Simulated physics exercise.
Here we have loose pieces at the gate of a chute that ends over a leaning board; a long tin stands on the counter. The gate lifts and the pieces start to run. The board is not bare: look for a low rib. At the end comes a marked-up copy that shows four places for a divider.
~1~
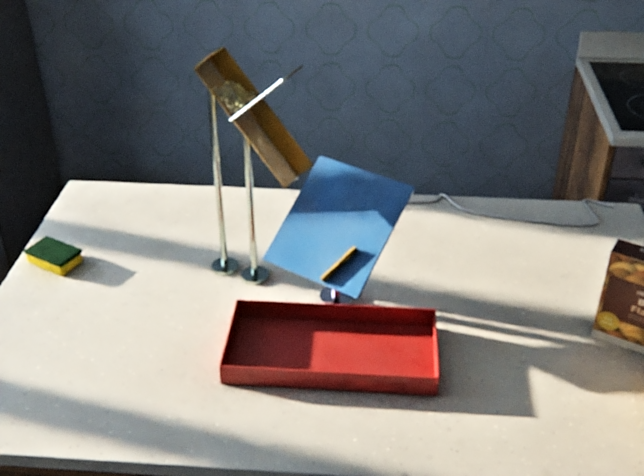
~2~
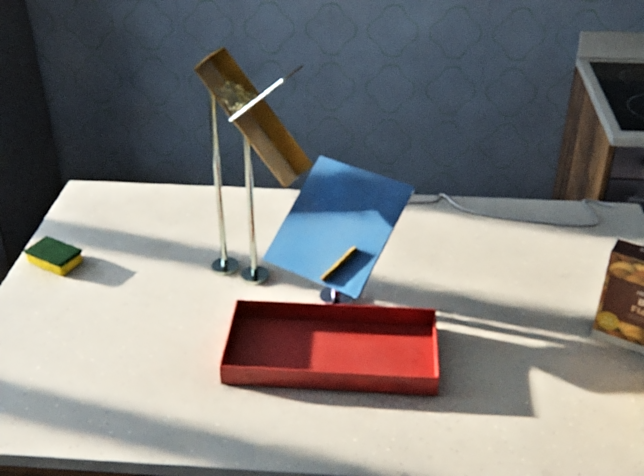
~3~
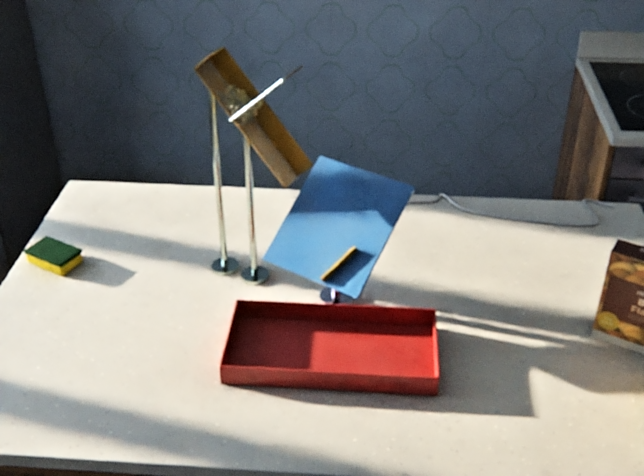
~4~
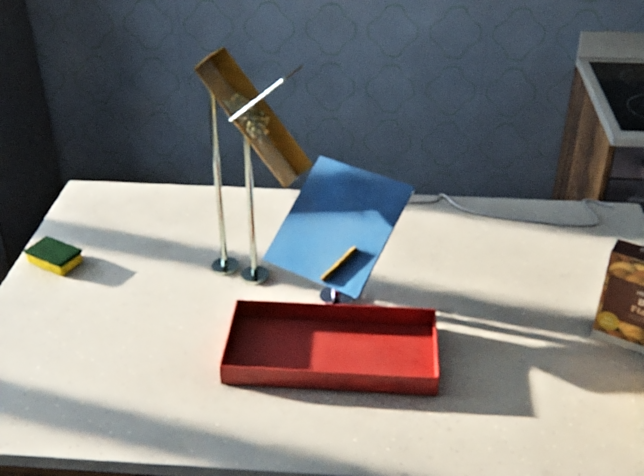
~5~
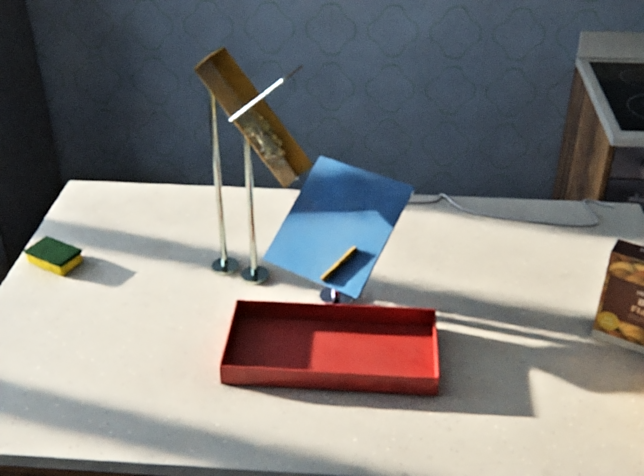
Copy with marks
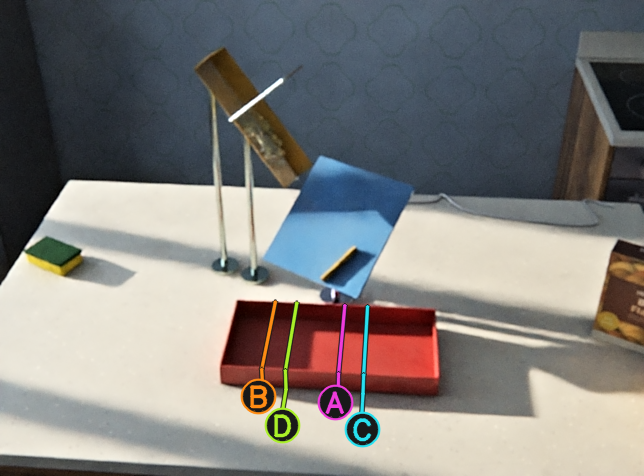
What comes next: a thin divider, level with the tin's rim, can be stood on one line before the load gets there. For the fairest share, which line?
The answer is line D.
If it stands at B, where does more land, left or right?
Right.
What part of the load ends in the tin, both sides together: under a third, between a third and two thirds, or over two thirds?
Over two thirds.
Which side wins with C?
More lands on the left.
On the marked copy, line A crosses the front rim at (338, 372); line B crosses the front rim at (261, 368); line C crosses the front rim at (363, 374); line D crosses the front rim at (285, 369).
With A, of what is caught, nearly all on the left of the divider, a stray few on the right.
With B, of what is caught, a small part on the left of the divider, nearly all on the right.
With C, of what is caught, nearly all on the left of the divider, a stray few on the right.
With D, of what is caught, about half on the left of the divider, about half on the right.
